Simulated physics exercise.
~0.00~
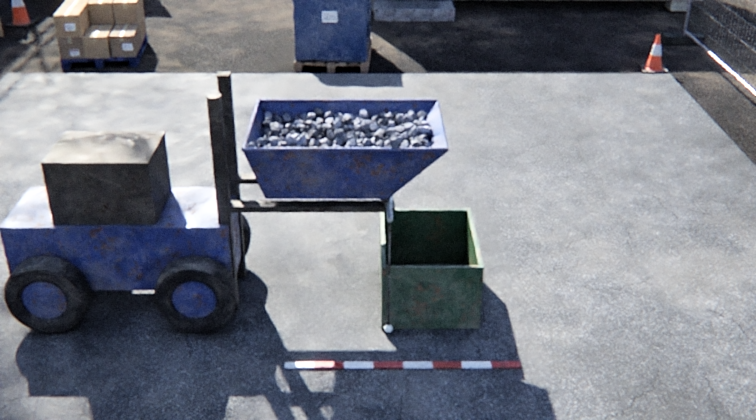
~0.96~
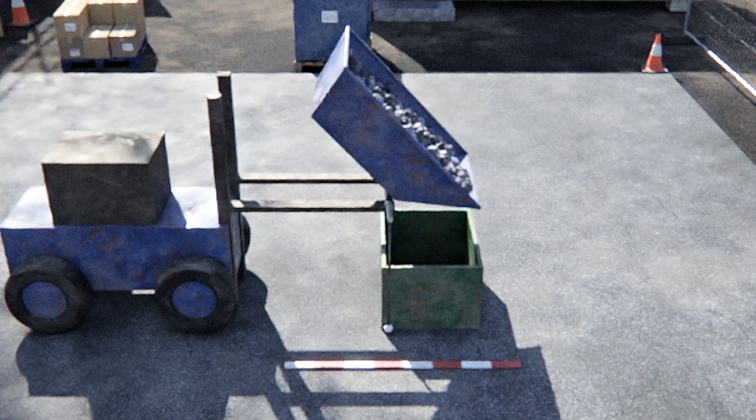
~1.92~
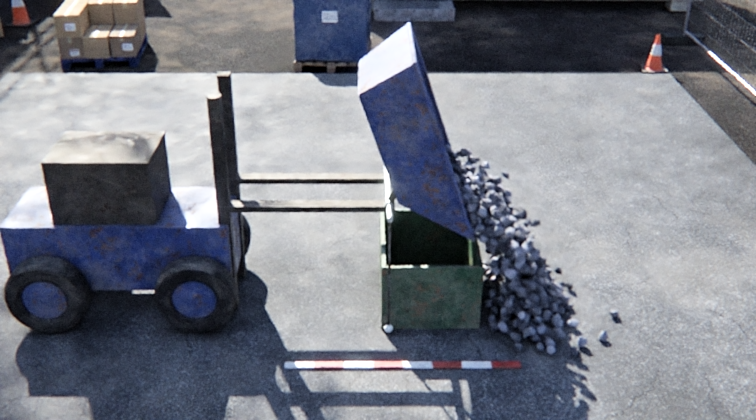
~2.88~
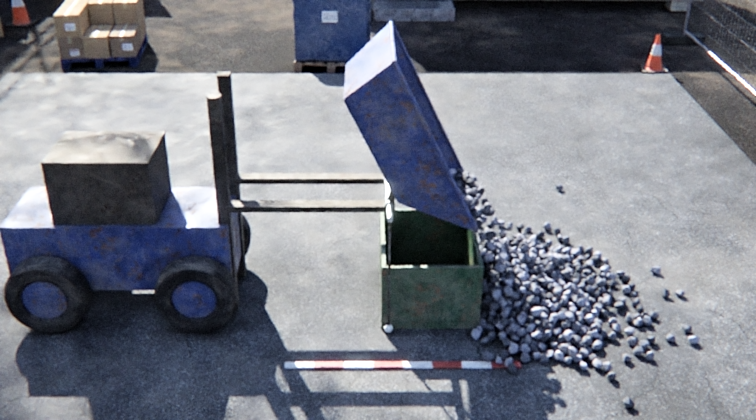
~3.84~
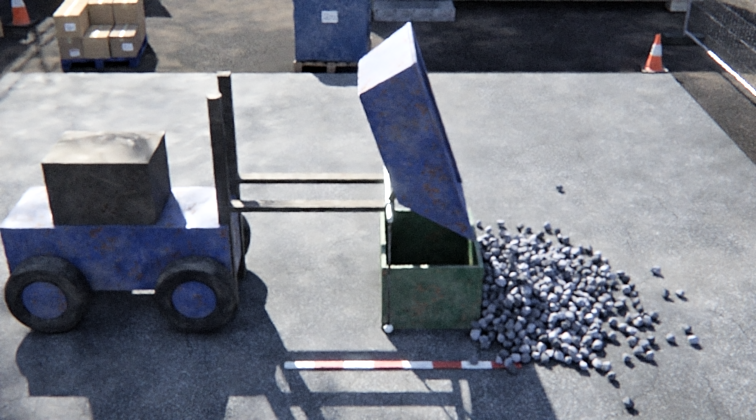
Blue skip on a forklift tipping grey stones past a green bin, jerking back and forward, leaving them heaped on the ground.
